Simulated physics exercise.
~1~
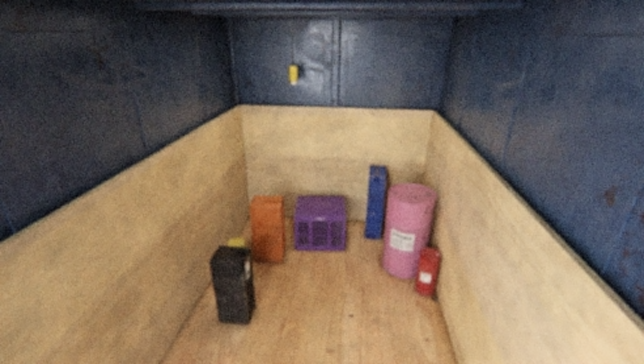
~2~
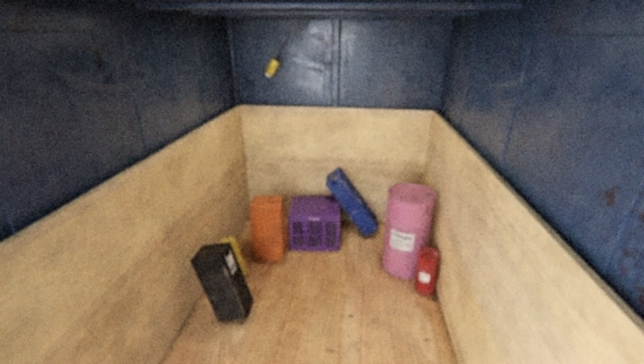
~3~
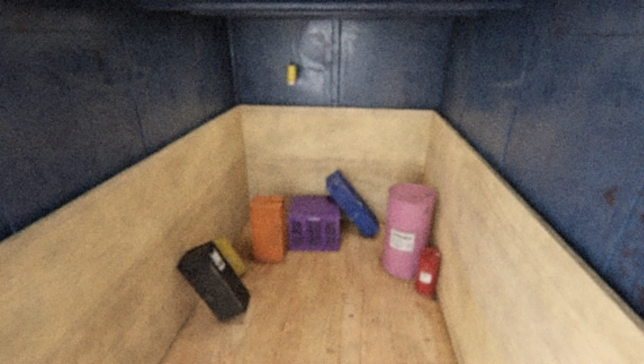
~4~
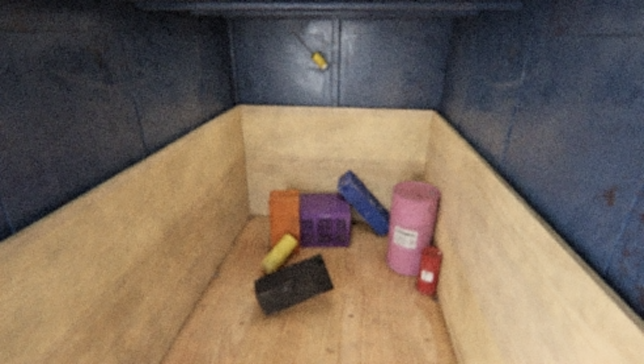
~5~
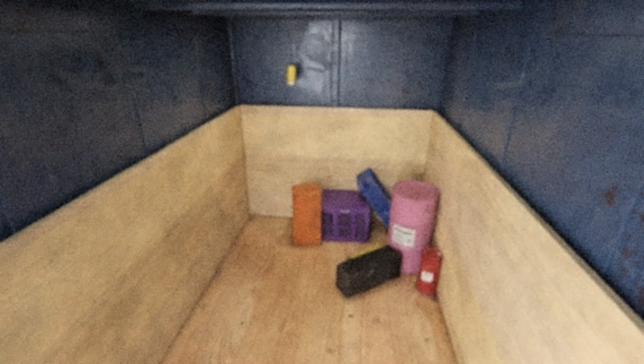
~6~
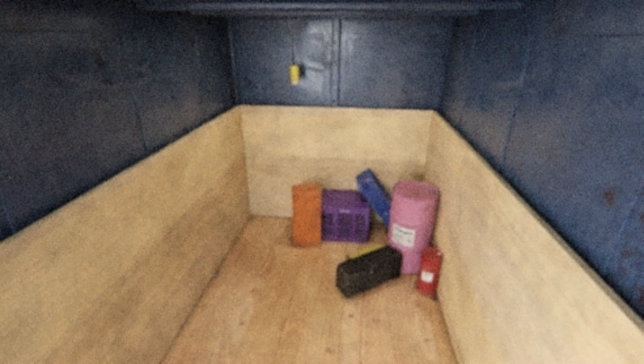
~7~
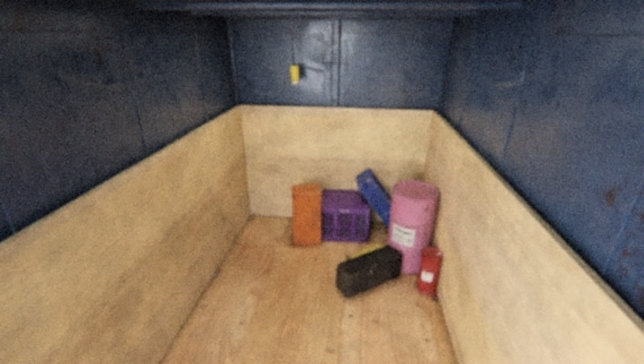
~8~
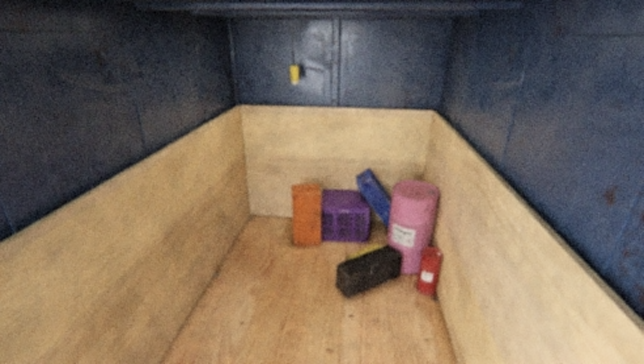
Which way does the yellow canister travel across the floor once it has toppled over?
It moves to the right, ending up mostly hidden behind the fallen black box.
